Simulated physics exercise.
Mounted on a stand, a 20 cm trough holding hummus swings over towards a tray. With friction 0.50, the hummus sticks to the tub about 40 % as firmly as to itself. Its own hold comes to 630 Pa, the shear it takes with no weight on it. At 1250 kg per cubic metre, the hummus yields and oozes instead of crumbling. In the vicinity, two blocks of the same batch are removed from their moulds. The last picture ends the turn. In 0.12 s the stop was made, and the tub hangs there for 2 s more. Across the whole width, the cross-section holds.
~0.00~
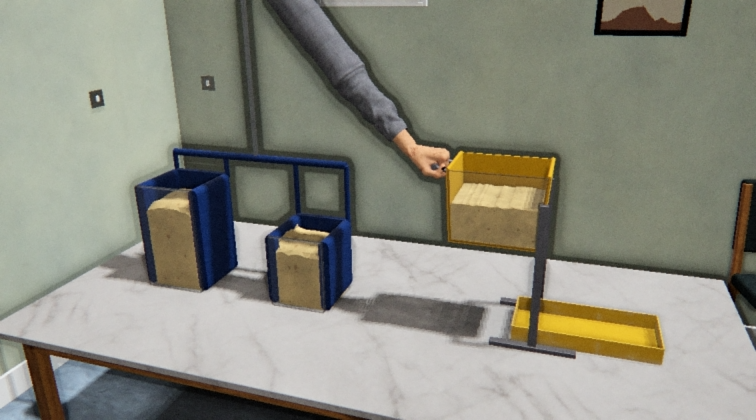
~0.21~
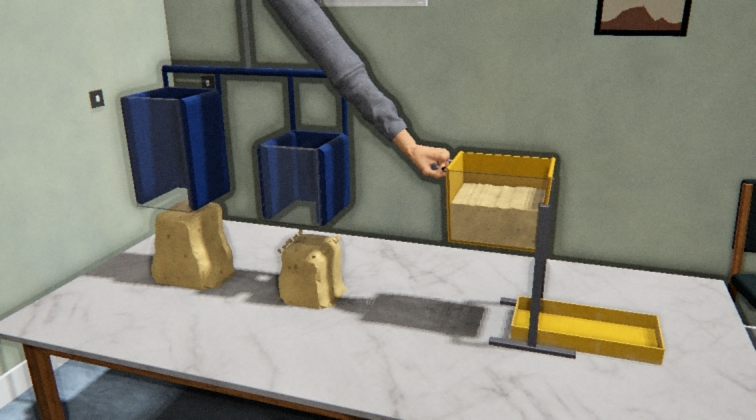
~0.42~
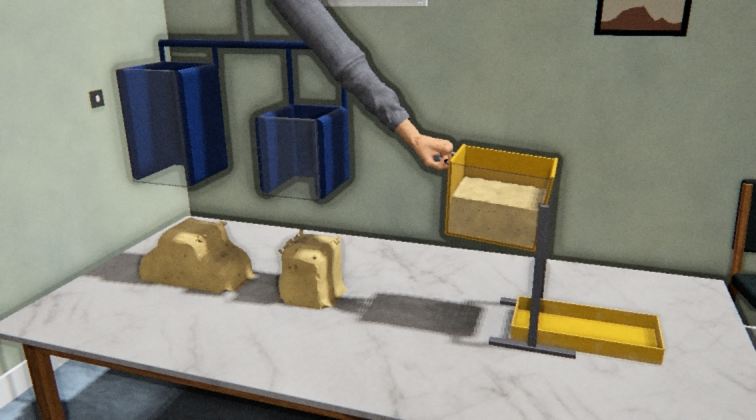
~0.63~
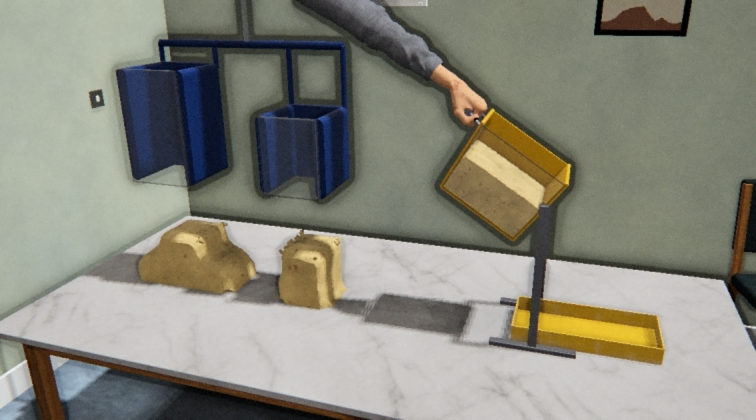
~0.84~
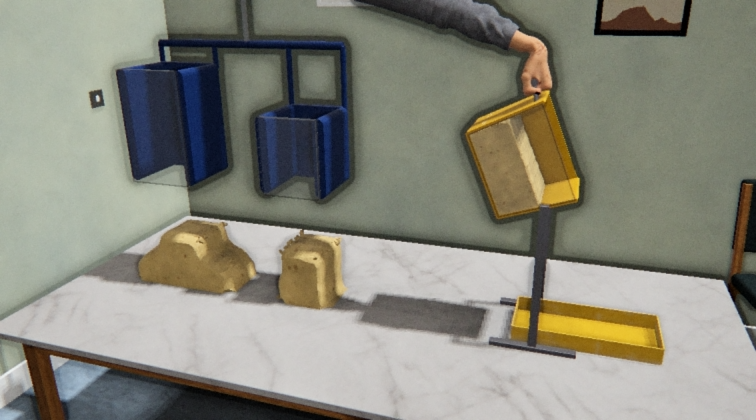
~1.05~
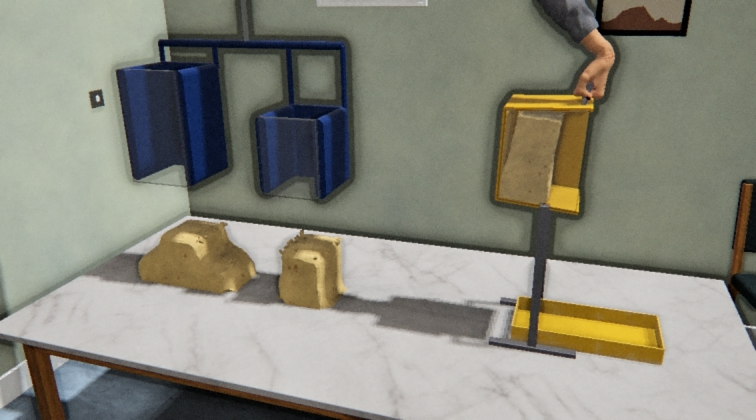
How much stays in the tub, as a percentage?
59 %.
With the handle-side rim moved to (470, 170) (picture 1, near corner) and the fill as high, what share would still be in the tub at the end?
About 100 per cent.
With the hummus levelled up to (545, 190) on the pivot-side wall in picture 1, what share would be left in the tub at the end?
About 40 %.
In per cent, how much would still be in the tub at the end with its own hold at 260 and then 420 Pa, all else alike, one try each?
In order: Around 40 % and around 50 %.
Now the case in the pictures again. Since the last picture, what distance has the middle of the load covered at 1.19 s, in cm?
Some 6 cm.
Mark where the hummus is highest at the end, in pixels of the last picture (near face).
Close to pixel (528, 170).
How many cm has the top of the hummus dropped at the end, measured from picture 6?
14 cm or so.
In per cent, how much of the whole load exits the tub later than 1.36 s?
I reckon it's around 10 in a hundred.
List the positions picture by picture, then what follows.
Handle-side rim at (449, 170), tilt 0 degrees; highest point of the hummus at (527, 209); test blocks 30 cm, 19 cm high (left to right), in the first picture.
Handle-side rim at (449, 170), tilt 0 degrees; highest point of the hummus at (527, 209); test blocks 26 cm, 19 cm high (left to right), in the second picture.
Handle-side rim at (452, 163), tilt 5 degrees; highest point of the hummus at (456, 196); test blocks 19 cm, 19 cm high (left to right), in the third picture.
Handle-side rim at (484, 125), tilt 33 degrees; highest point of the hummus at (468, 157); test blocks 19 cm, 19 cm high (left to right), in the fourth picture.
Handle-side rim at (544, 105), tilt 67 degrees; highest point of the hummus at (510, 122); test blocks 19 cm, 19 cm high (left to right), in the fifth picture.
Handle-side rim at (591, 112), tilt 92 degrees; highest point of the hummus at (523, 116); test blocks 19 cm, 19 cm high (left to right), in the sixth picture.
By 1.19 s, the tub is at 92 degrees and holds 100 %.
By 1.36 s, the tub is at 92 degrees and holds 70 %.
By 1.53 s, the tub is at 92 degrees and holds 59 %.
By 1.70 s, the tub is at 92 degrees and holds 59 %.
By 3.05 s, at the end, the tub is at 92 degrees and holds 59 %.
